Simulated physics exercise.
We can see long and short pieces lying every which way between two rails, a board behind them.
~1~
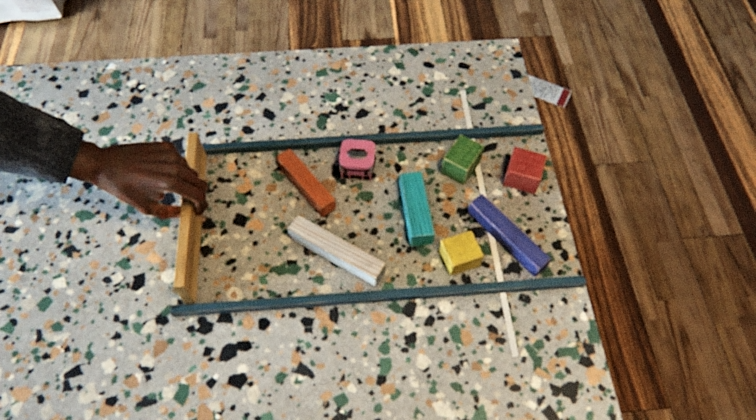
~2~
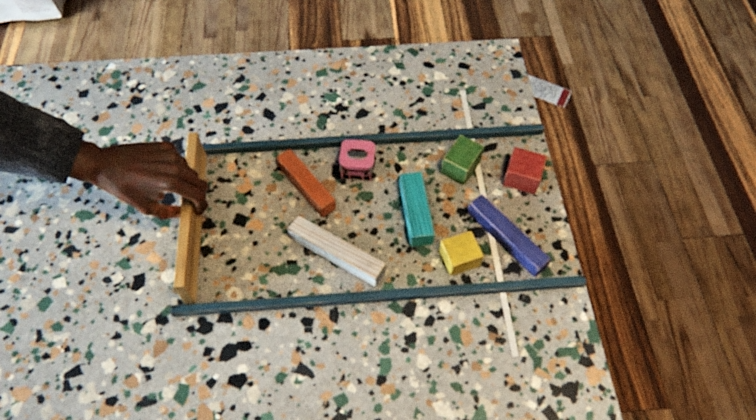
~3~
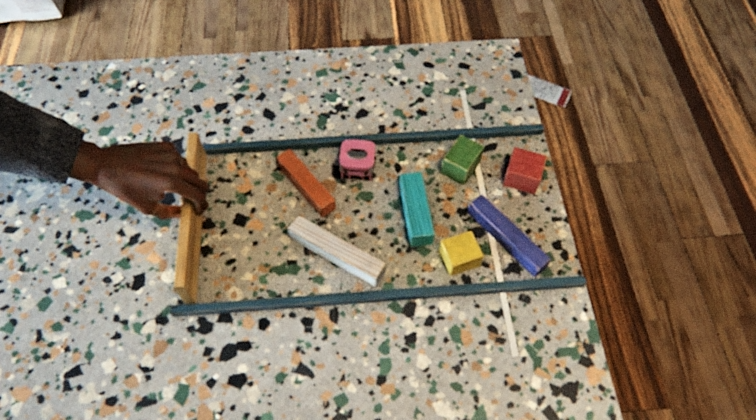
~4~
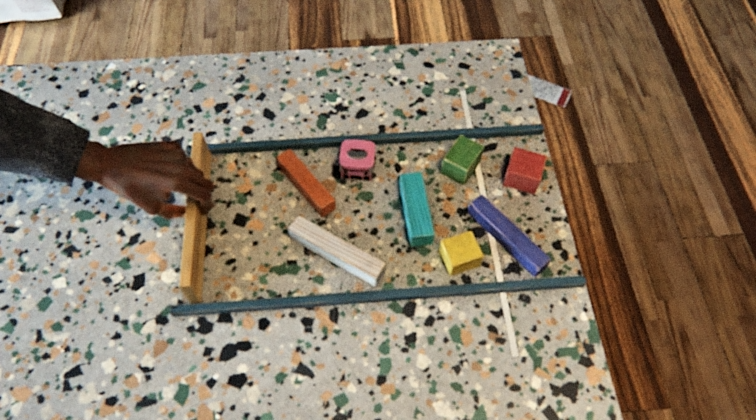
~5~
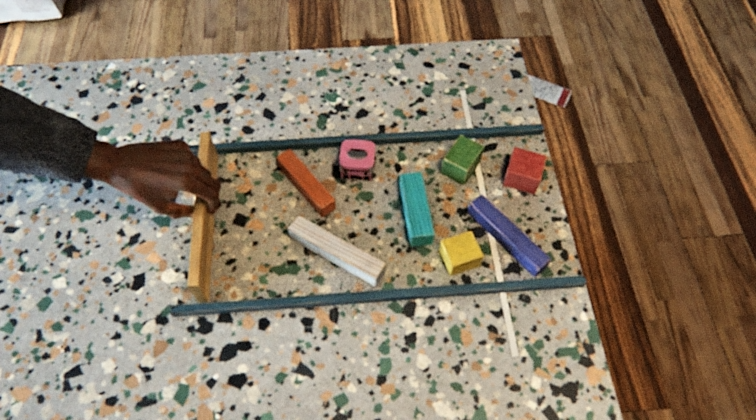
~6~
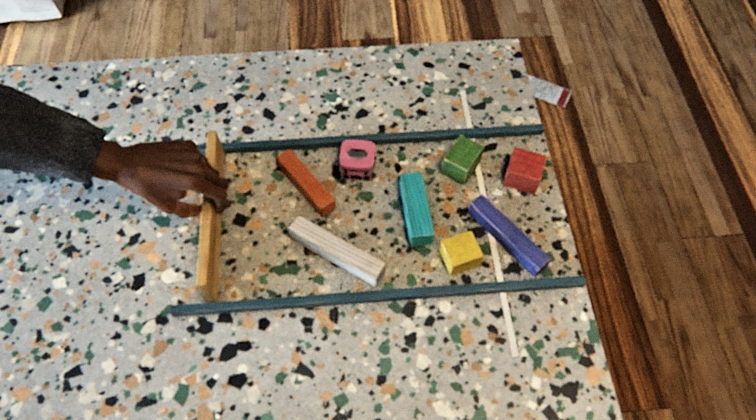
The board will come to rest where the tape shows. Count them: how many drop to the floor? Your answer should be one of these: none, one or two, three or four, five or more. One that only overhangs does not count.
The count is one or two.
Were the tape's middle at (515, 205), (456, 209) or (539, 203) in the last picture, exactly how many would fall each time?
Those tries give 4, 0 and 6.
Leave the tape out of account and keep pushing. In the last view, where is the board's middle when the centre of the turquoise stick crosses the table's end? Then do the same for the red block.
The turquoise stick gives roughly (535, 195), the red block roughly (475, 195).
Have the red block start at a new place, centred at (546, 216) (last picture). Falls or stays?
Lab note: It goes off the edge.
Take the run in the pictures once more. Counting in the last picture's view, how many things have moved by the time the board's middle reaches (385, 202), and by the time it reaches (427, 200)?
First 5, then 7.
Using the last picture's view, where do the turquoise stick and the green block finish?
Near (520, 187) and (543, 157).
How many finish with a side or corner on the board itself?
That would be 2 of them.
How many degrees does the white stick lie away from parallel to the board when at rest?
I'd put it at about 45°.
Soon after, none off yet; red block at rest near (525, 171); blue bar at rest near (508, 235); green block at rest near (462, 160).
In the end, the number that fall off is one or two; gone, blue bar and red block.
